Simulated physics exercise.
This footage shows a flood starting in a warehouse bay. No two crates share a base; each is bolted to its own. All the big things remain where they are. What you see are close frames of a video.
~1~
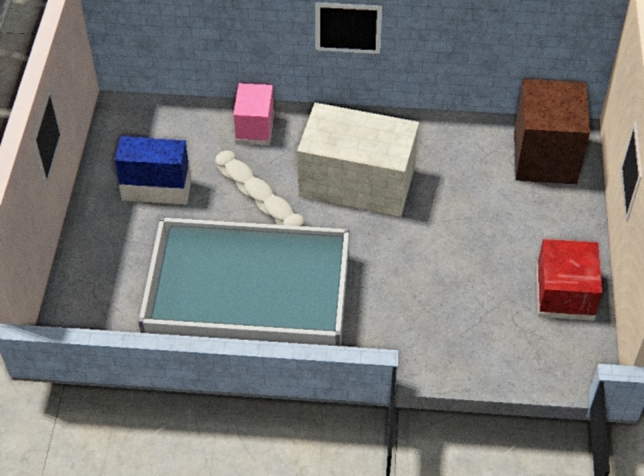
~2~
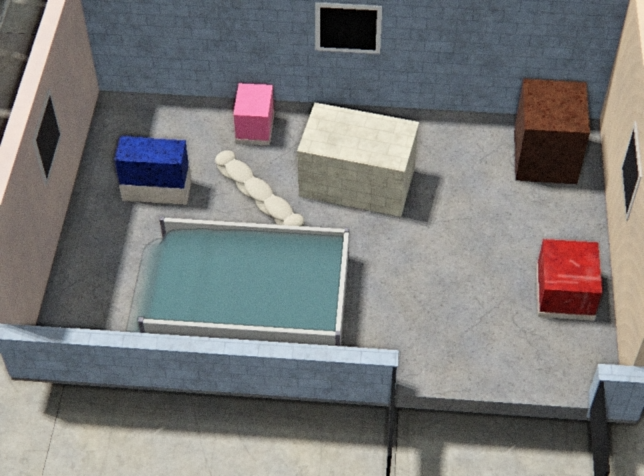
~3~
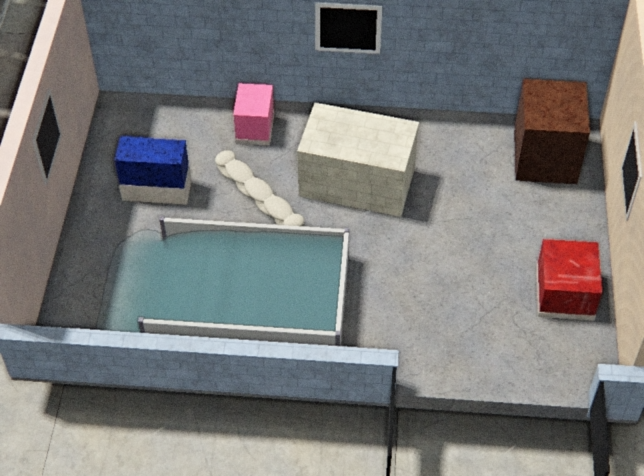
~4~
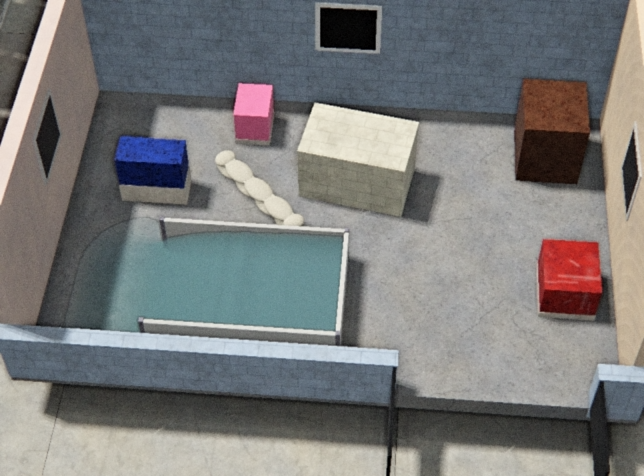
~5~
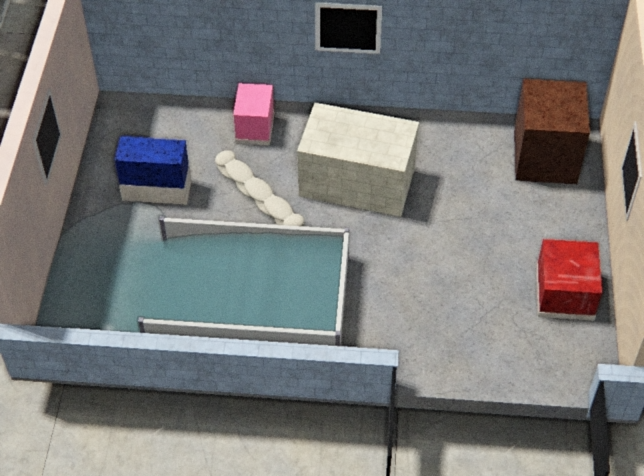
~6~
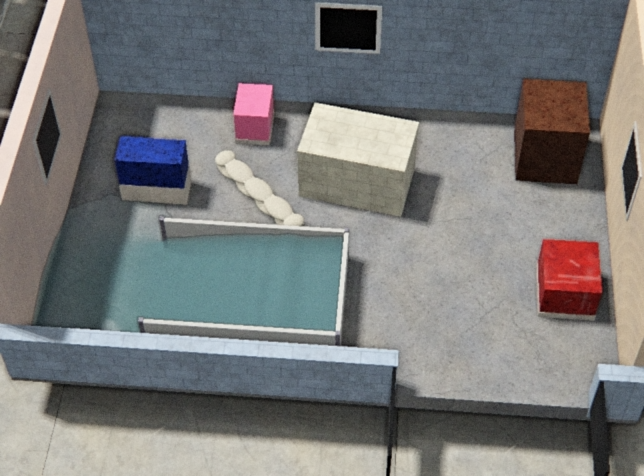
Warehouse bay with a tank losing its left side, water pouring out leftward across the floor and spreading along the left wall.
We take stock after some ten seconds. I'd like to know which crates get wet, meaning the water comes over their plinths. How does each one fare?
The blue crate does not get wet. The red crate does not get wet. The pink crate does get wet.
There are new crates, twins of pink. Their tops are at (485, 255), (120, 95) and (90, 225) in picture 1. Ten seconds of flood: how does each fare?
In order, the crates: One stays clear, two gets flooded, three gets flooded.
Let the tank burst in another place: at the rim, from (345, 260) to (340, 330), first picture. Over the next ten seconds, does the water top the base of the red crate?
In my view the red one gets reached.
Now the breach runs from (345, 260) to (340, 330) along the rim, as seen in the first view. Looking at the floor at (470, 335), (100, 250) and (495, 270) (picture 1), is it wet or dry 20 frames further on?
Those three places would be soaking, still unsoaked and soaking, in that order.
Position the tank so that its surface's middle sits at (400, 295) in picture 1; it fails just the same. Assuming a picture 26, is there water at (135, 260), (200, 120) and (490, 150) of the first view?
Results in order - swamped, swamped, left untouched.
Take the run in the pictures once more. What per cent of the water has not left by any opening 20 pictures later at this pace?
About 100 per cent.
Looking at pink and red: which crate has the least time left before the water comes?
The crate marked pink, then.
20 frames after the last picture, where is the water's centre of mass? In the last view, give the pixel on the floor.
My pick is pixel (158, 253).
A moment on, water covers 15 % of the floor; the blue crate water round its plinth, the red crate not reached, the pink crate not reached.
Next, water covers 20 % of the floor; the blue crate water round its plinth, the red crate not reached, the pink crate not reached.
Then, water covers 35 % of the floor; the blue crate water round its plinth, the red crate not reached, the pink crate water round its plinth.
Later, water covers 70 % of the floor; the blue crate water round its plinth, the red crate water round its plinth, the pink crate water round its plinth.
In the end, water covers 90 % of the floor; the blue crate stayed above the water, the red crate stayed above the water, the pink crate was topped.
